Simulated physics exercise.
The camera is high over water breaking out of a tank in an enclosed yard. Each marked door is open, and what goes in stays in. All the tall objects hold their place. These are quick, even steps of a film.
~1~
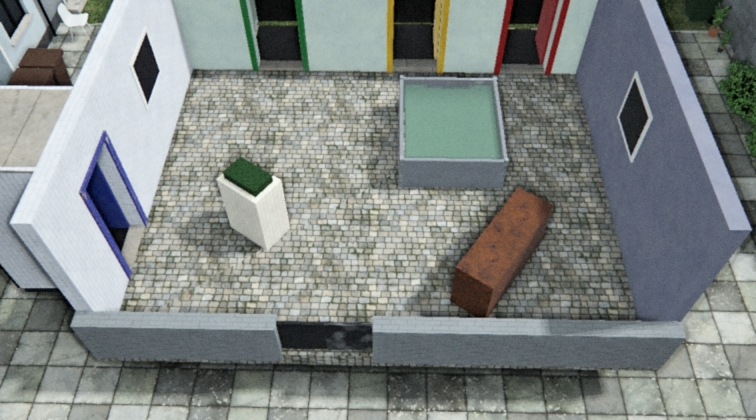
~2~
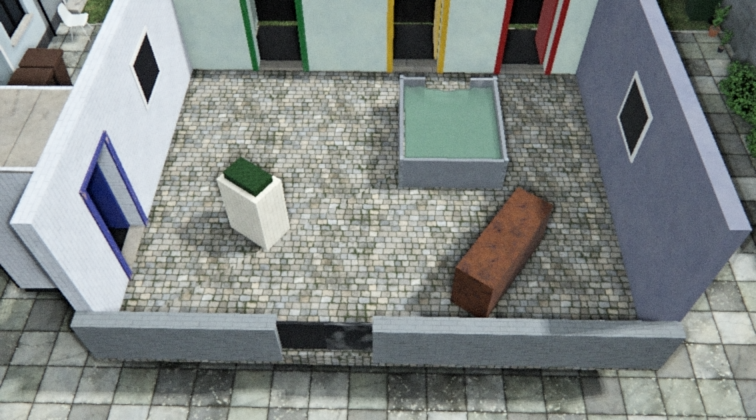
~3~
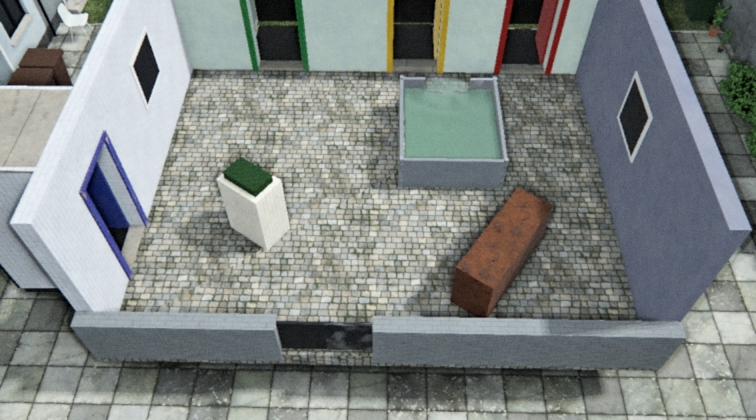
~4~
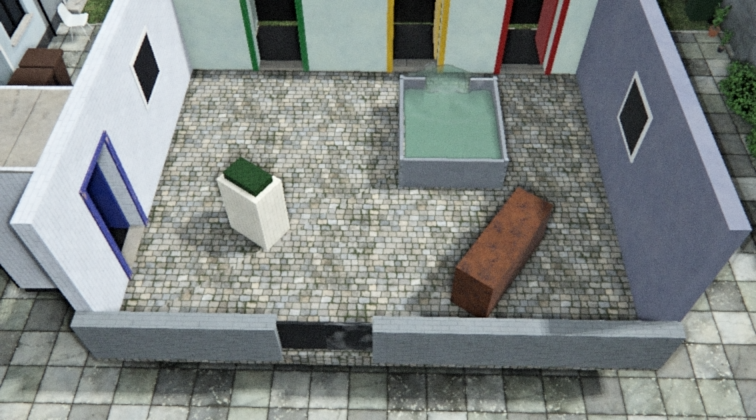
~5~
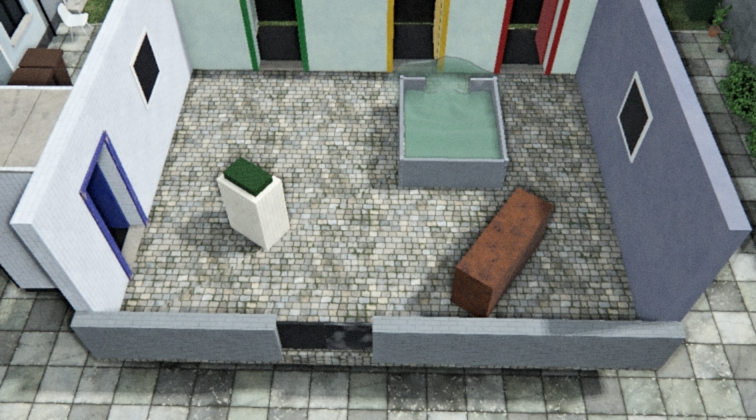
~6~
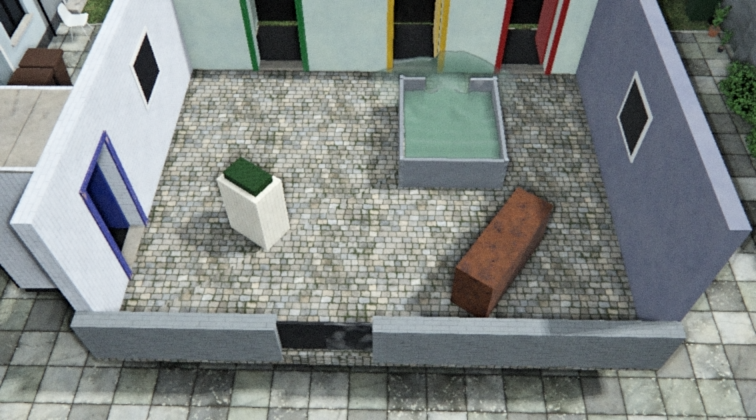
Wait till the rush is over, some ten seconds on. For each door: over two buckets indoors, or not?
The yellow door floods; the green door holds within the limit; the blue door holds within the limit; the red door floods.
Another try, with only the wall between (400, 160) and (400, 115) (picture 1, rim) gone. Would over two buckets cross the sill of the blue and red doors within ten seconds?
Then: The blue one takes more; the red one stays under.
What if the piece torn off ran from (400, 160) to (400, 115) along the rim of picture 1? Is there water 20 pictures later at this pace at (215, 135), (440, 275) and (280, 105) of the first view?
In turn: Flooded, no water, flooded.
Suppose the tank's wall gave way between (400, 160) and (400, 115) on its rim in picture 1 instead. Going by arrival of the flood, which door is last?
The red-painted one.
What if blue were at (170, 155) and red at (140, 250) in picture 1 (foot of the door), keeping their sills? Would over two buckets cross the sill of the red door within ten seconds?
The red one takes less.
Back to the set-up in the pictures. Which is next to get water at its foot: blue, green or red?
I say the red one.
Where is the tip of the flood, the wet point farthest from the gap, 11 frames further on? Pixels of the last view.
Roughly at (237, 75).
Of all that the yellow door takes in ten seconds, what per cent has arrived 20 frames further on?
Close to 85 %.
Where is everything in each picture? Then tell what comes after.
In the first picture, still water in the tank at (450, 120).
In the second picture, the front is at a hidden place, out from the gap on the tank's far side.
In the third picture, water pours out on the tank's far side and has run to a hidden place.
In the fourth picture, the front is at (473, 74), out from the gap on the tank's far side.
In the fifth picture, the front is at (494, 74), out from the gap on the tank's far side.
In the sixth picture, the front is at (375, 73), out from the gap on the tank's far side.
A moment on, water covers 10 % of the floor; the yellow door over two buckets in, the green door not reached, the blue door not reached, the red door under two buckets in.
Next, water covers 20 % of the floor; the yellow door far over two buckets in, the green door wet at the sill, nothing in, the blue door not reached, the red door under two buckets in.
Then, water covers 40 % of the floor; the yellow door far over two buckets in, the green door wet at the sill, nothing in, the blue door not reached, the red door over two buckets in.
Later, water covers 60 % of the floor; the yellow door far over two buckets in, the green door wet at the sill, nothing in, the blue door wet at the sill, nothing in, the red door over two buckets in.
In the end, water covers 85 % of the floor; the yellow door far over two buckets in, the green door wet at the sill, nothing in, the blue door wet at the sill, nothing in, the red door over two buckets in.
